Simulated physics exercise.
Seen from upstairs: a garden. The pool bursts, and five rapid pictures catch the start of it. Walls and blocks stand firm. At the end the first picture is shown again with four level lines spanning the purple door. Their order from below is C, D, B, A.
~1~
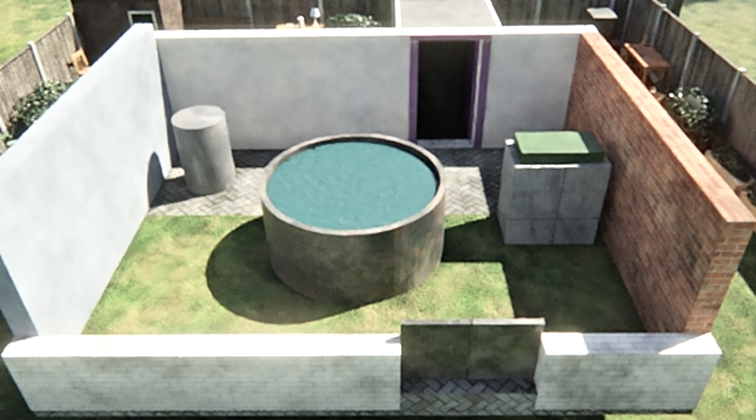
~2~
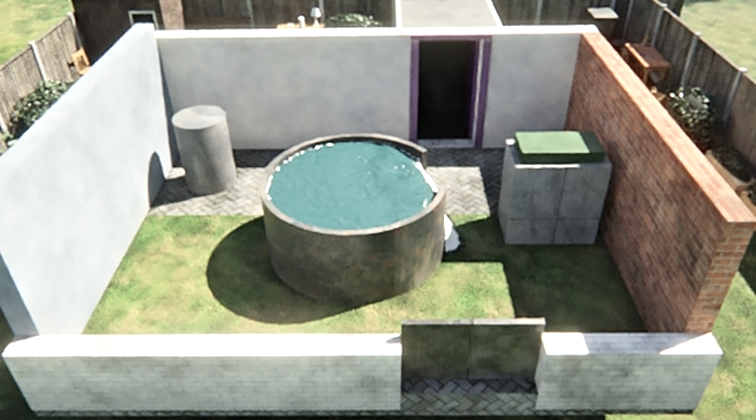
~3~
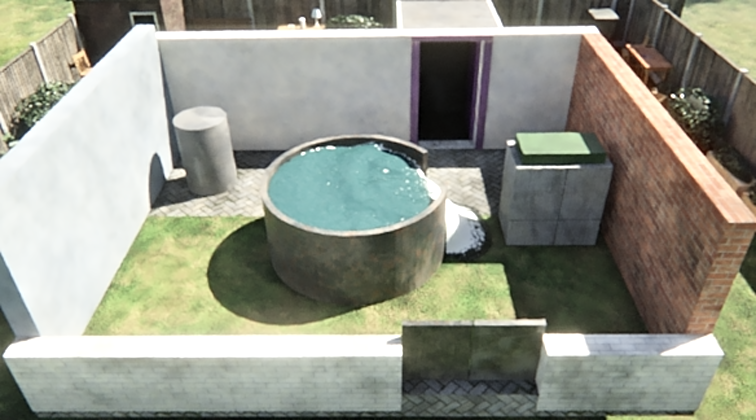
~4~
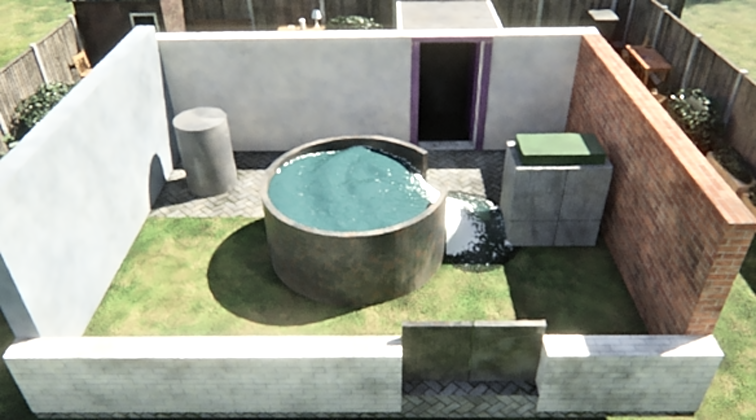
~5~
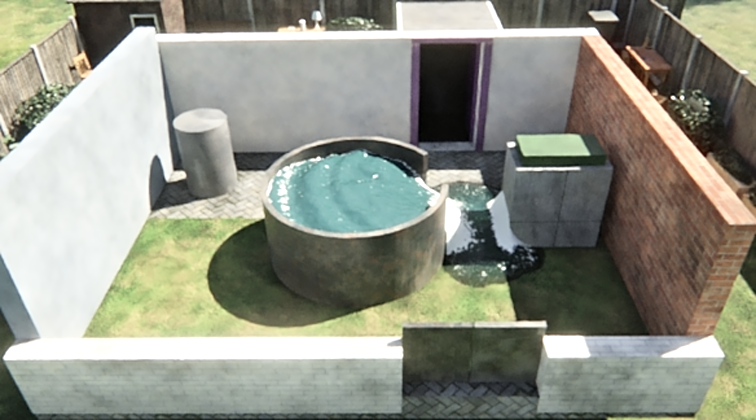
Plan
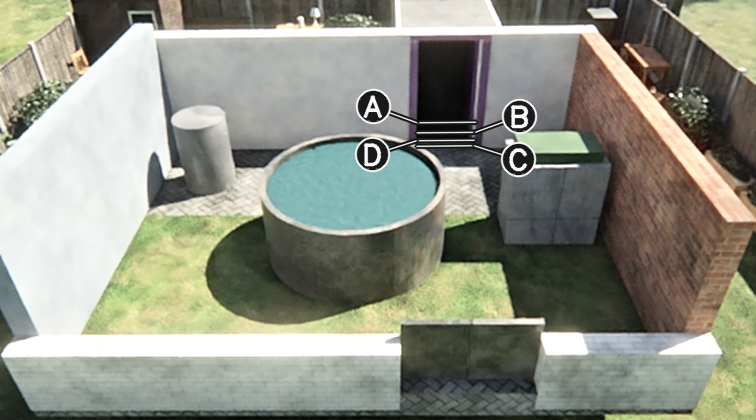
A round pool's water ripples, then pours out its right side and spreads across the ground.
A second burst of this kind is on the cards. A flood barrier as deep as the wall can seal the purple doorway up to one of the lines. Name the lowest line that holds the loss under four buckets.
Choose B.
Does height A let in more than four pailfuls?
No, that is safe.
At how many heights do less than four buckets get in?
Two of them.
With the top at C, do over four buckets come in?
Yes.
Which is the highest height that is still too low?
That is height D.
In white, A at (446, 122); B at (446, 132); C at (445, 146); D at (445, 140); from the bottom up C, D, B, A.
Choosing A, nothing gets over.
Choosing B, a bucket or two gets in.
Choosing C, dozens of bucketfuls pour in.
Choosing D, some 20 bucketfuls get in.
